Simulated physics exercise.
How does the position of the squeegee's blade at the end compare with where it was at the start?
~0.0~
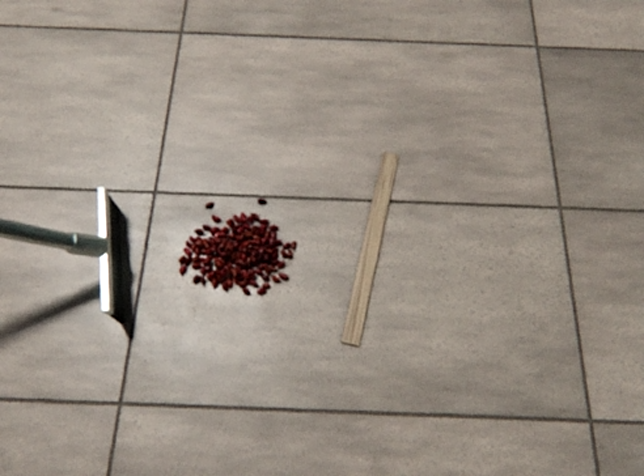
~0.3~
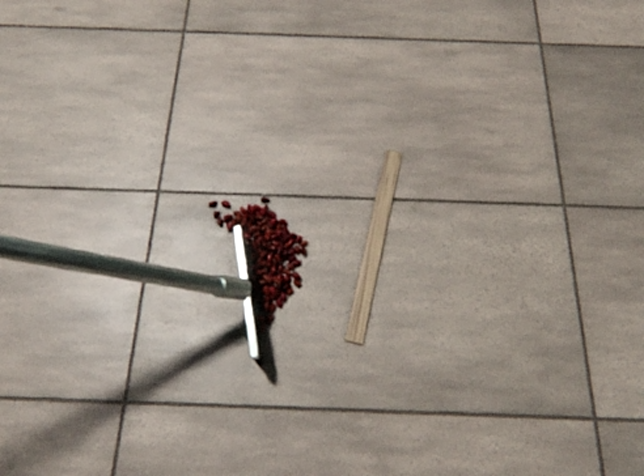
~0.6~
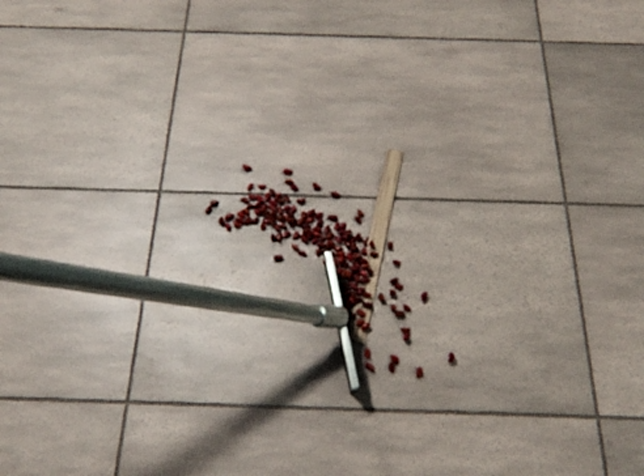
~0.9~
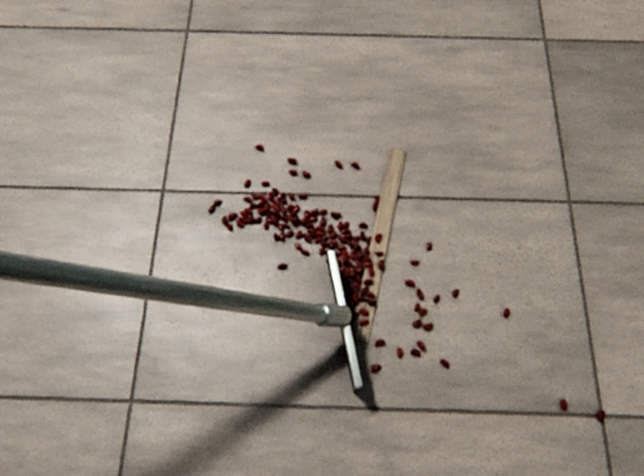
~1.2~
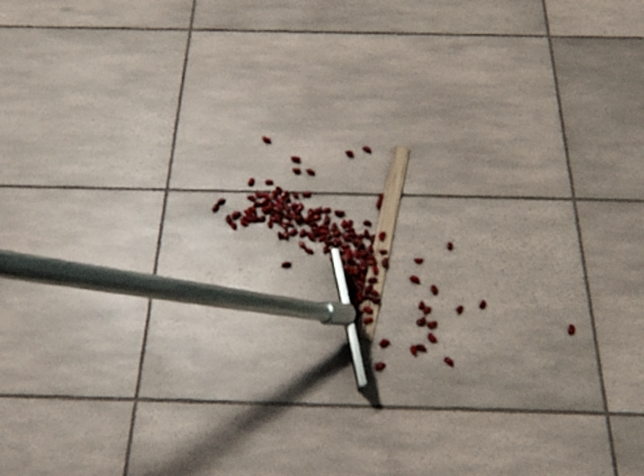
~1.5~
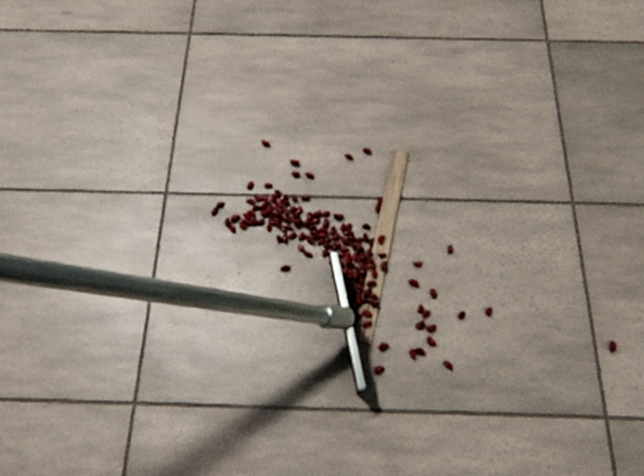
At the start the blade stands to the left of the bean pile, near a tile joint. By the end it is well to the right and slightly nearer the viewer, close to the lower part of the wooden strip.
On a floor of grey tiles, a loose pile of dark red beans lies between a squeegee on the left and a pale wooden strip on the right. The squeegee, on a long green handle, slides right and drives its blade into the pile, bunching the beans ahead of it. It pushes on until it nears the strip, and the beans spread out, some scattering past the strip. The blade then stops, while a few stray beans skitter farther right. At the end, most beans lie left of the strip in a slanting band, with others scattered beyond it.
